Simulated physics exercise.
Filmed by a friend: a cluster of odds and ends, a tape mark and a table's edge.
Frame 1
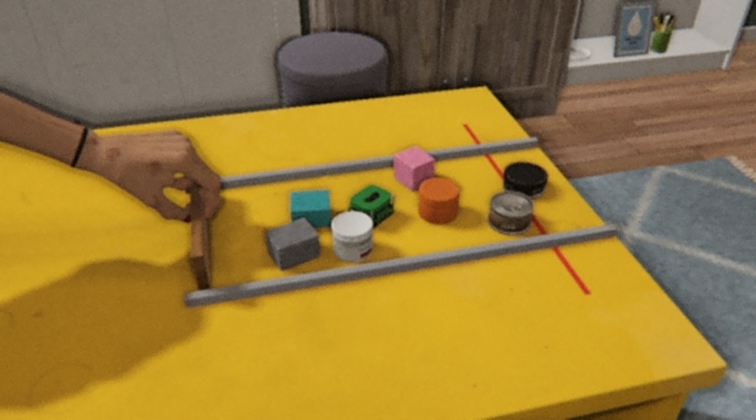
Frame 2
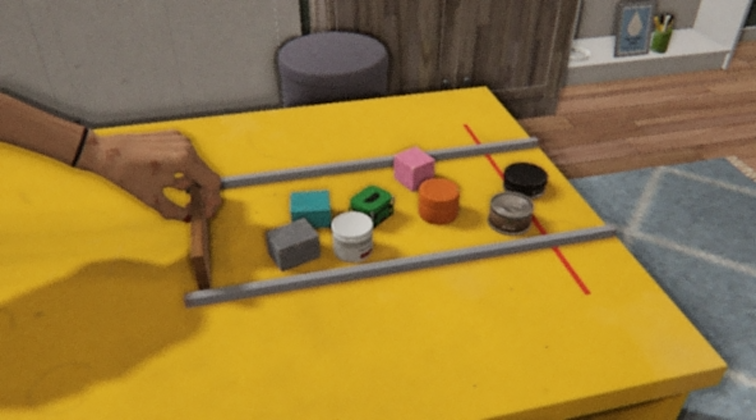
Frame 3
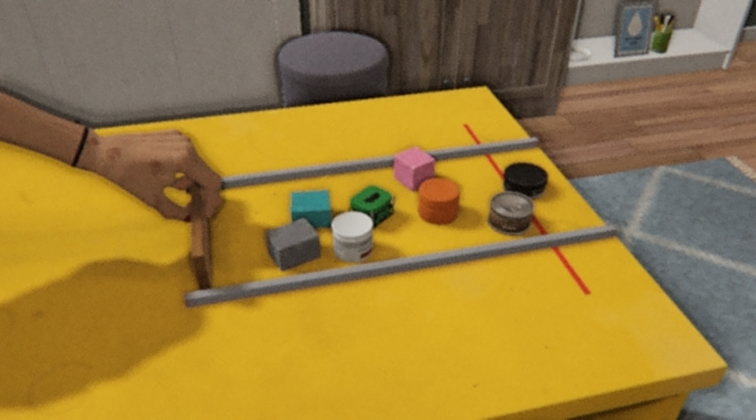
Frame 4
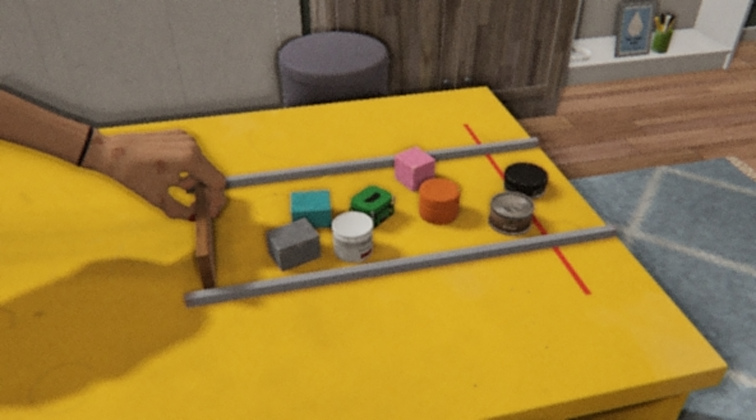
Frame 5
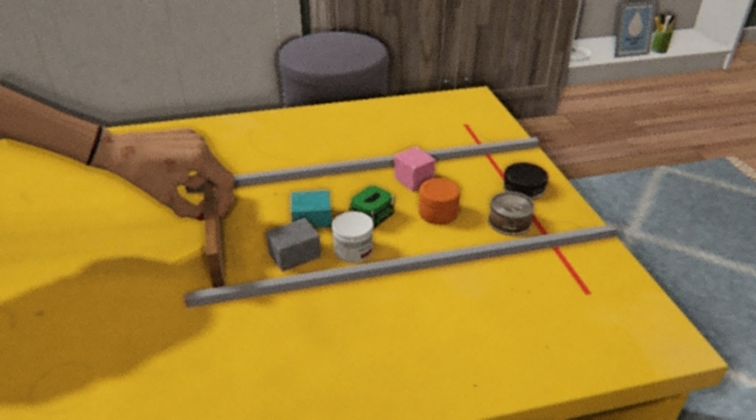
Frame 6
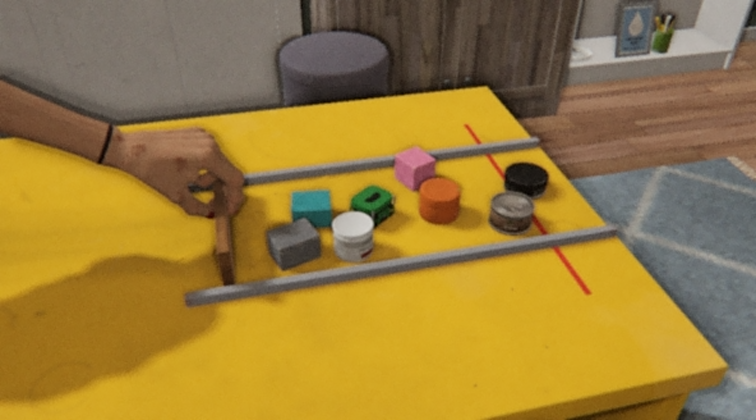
A hand held a small brown board upright on a yellow table, keeping it still at first, then slid it slightly right toward the blocks and little pots between two rails, which stayed put.
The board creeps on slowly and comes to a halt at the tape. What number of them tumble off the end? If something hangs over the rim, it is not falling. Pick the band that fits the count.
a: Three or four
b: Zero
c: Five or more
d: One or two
One or two.
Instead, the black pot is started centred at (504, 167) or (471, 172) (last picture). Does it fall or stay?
Well, place by place the object does not stay and then does not stay.
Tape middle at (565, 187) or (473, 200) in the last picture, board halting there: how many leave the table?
Counts: 8, 0.
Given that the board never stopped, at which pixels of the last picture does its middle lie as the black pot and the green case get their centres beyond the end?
I reckon its middle sits around (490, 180) and then around (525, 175).
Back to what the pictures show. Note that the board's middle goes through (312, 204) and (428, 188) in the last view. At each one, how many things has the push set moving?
Counts: 4 and 7.
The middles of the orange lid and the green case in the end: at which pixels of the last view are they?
(572, 186), and the other (554, 167).
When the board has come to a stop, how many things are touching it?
Contact count: 3.
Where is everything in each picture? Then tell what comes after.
In the first picture, black pot (525, 180); brown pot (510, 213); orange lid (439, 201); board (200, 220); tape (515, 194).
In the second picture, brown pot (510, 214); board (200, 220).
In the third picture, orange lid (439, 201); turquoise block (311, 210).
In the fourth picture, black pot (525, 181); green case (372, 207).
In the fifth picture, brown pot (511, 214); grey block (294, 245).
In the sixth picture, black pot (526, 181); brown pot (511, 213); orange lid (440, 201); board (222, 217); tape (516, 194).
Soon after, none off yet; black pot at rest near (526, 181); brown pot at rest near (511, 213); orange lid at rest near (440, 201).
Then, none off yet; black pot at rest near (526, 181); brown pot moved a little near (535, 212); orange lid moved about its own width near (486, 199).
At rest, the number that fall off is one or two; fallen, brown pot and black pot.
